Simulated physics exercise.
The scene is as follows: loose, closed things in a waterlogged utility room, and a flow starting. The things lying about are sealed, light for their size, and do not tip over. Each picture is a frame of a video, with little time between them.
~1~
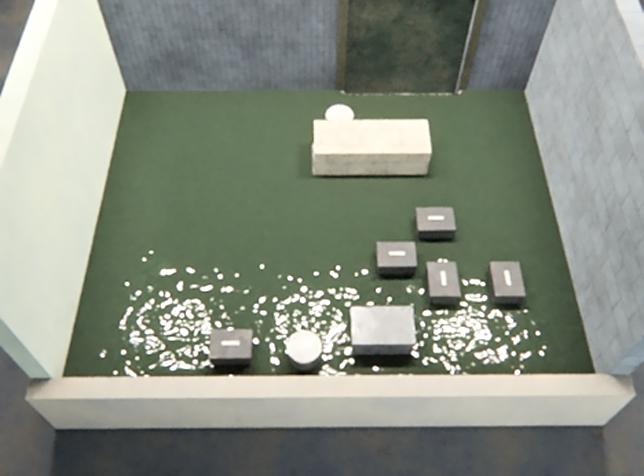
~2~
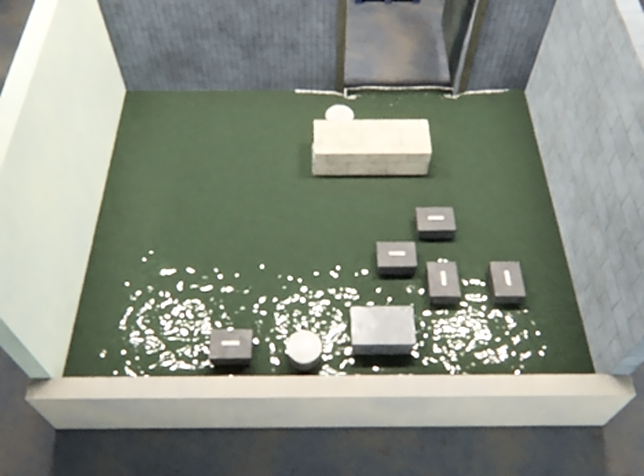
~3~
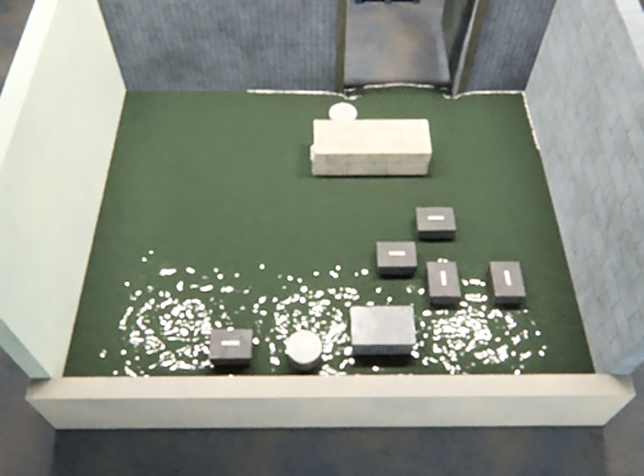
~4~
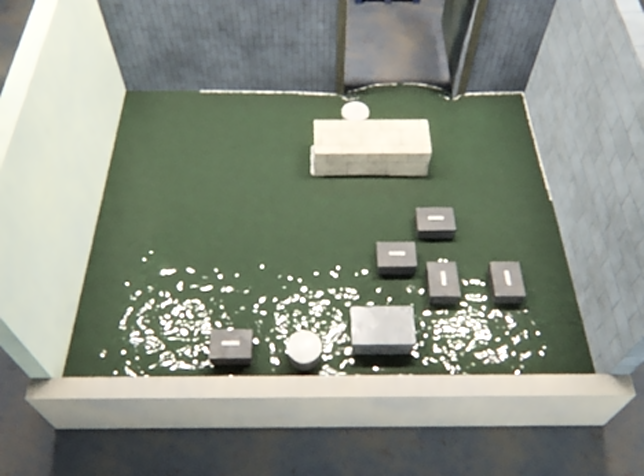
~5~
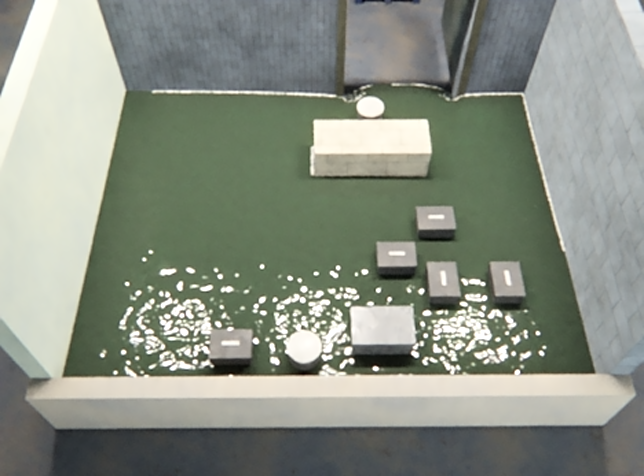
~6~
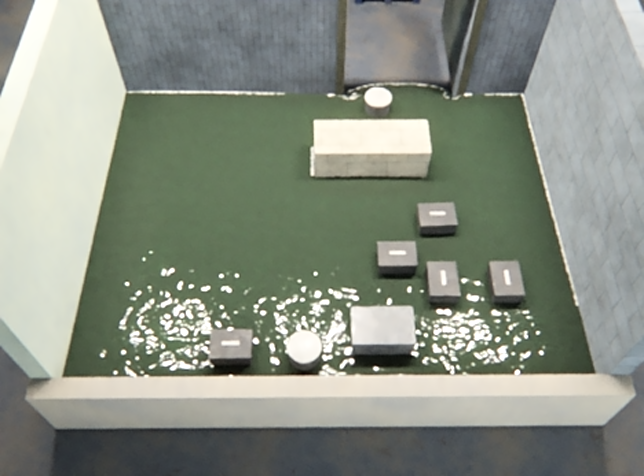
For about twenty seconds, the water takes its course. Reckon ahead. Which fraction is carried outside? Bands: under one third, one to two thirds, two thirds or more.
One to two thirds.
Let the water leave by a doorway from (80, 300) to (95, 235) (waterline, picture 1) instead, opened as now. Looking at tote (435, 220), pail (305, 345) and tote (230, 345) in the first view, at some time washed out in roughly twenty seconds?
Remains, escapes, escapes.
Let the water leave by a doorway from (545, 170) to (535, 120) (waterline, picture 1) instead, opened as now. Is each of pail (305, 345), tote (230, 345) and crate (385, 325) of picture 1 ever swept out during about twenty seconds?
Retained, retained, retained.
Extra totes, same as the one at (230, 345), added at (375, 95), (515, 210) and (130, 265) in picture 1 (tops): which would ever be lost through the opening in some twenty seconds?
In sequence: Exits, exits, never exits.
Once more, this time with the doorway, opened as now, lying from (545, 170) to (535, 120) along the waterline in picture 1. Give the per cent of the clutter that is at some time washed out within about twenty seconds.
Near 60 percent.
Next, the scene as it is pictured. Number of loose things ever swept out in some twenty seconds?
Count: 5.
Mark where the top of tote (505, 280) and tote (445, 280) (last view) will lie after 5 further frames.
(510, 244) and (456, 252).
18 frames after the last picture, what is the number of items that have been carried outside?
2.
A moment on, 1 of 8 are out; 7 afloat.
Next, 2 of 8 are out; 6 afloat.
Later, 5 of 8 are out; 3 afloat.
In the end, 5 of 8 are out; 3 afloat.
